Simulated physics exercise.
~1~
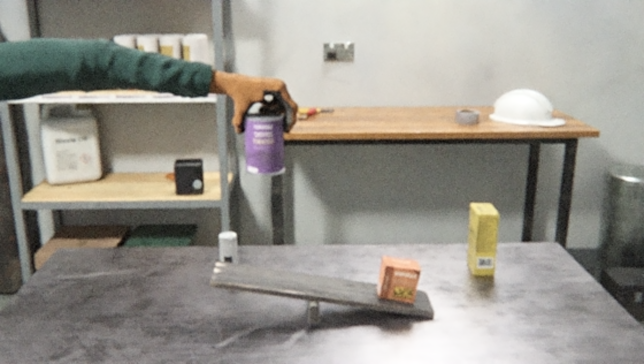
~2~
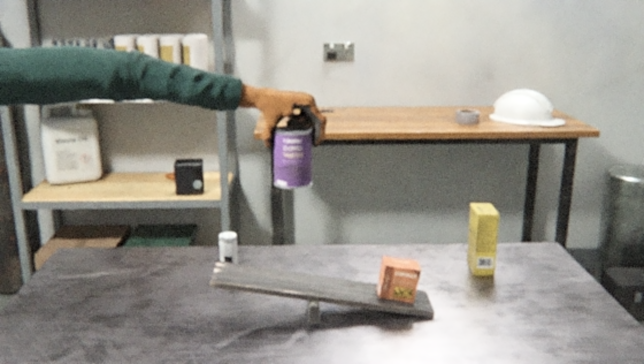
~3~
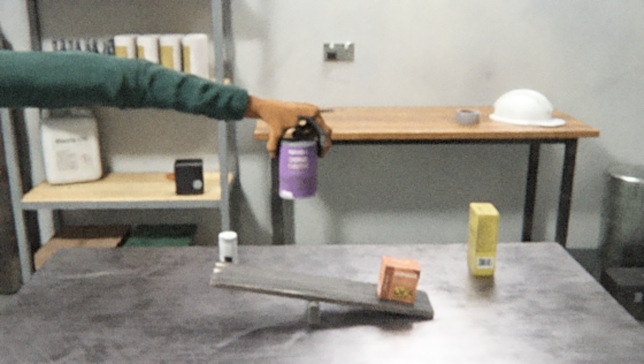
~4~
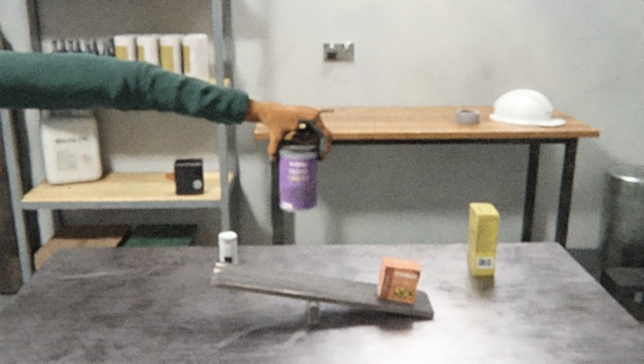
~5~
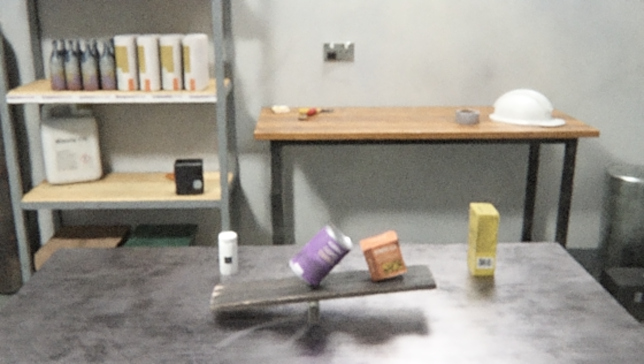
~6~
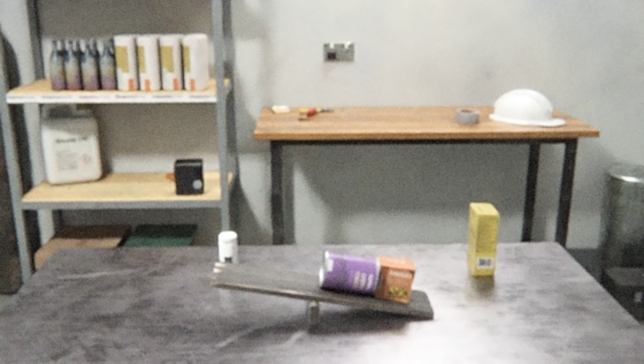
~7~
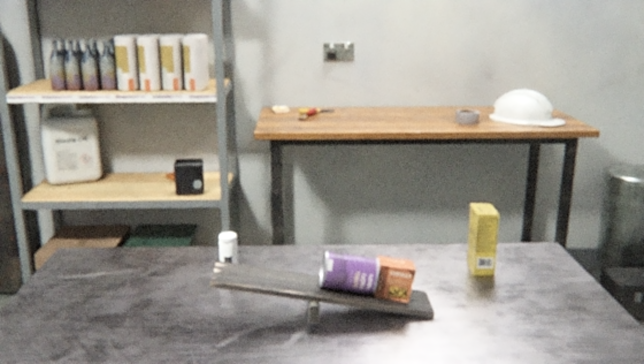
The clip shows a hand carrying a purple tin rightward and down above a tilted black plank holding an orange packet, then releasing it; the plank briefly tips the other way before returning, and the tin ends on its side against the leaning packet.
